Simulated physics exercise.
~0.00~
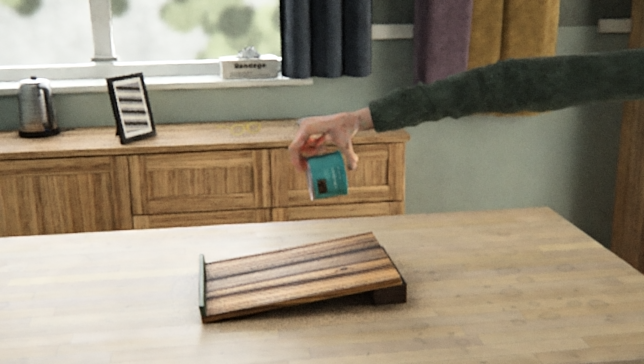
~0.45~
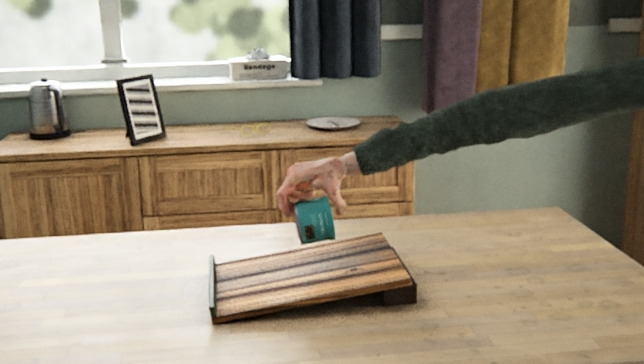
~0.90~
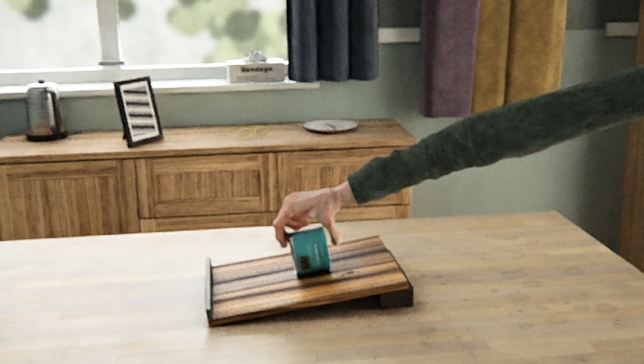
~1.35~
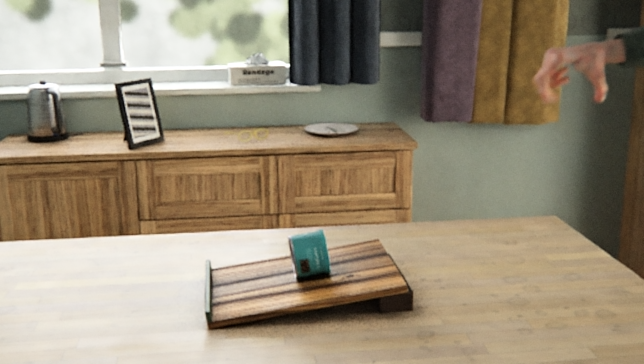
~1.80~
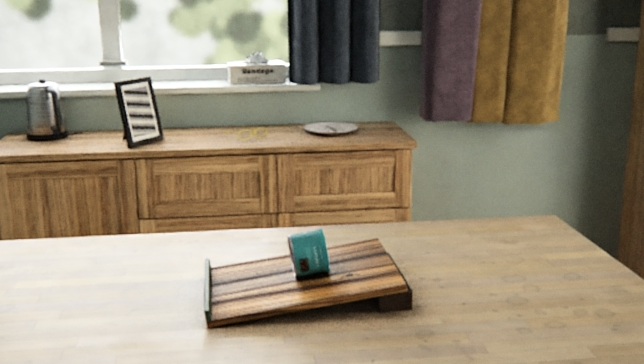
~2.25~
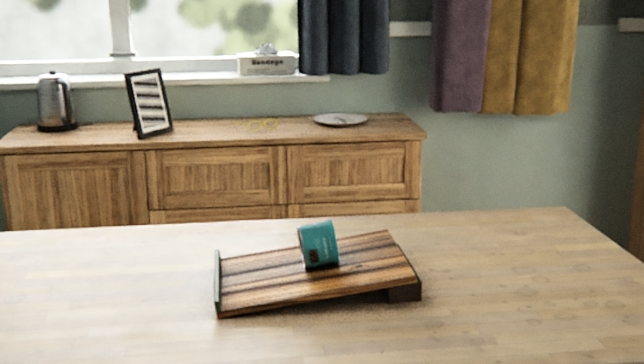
A hand in a dark green sleeve holds a turquoise tub above a striped wooden board that slopes on a pale wooden table, its right end raised on a dark block. The slightly swaying view looks across the table toward a wooden sideboard with a metal kettle and framed print, beneath a window with dark, purple and mustard curtains. The hand lowers the tub onto the middle of the slope. It lets go and draws away to the right, out of view. The tub stays where it was placed, tilted with the board, and remains at rest.
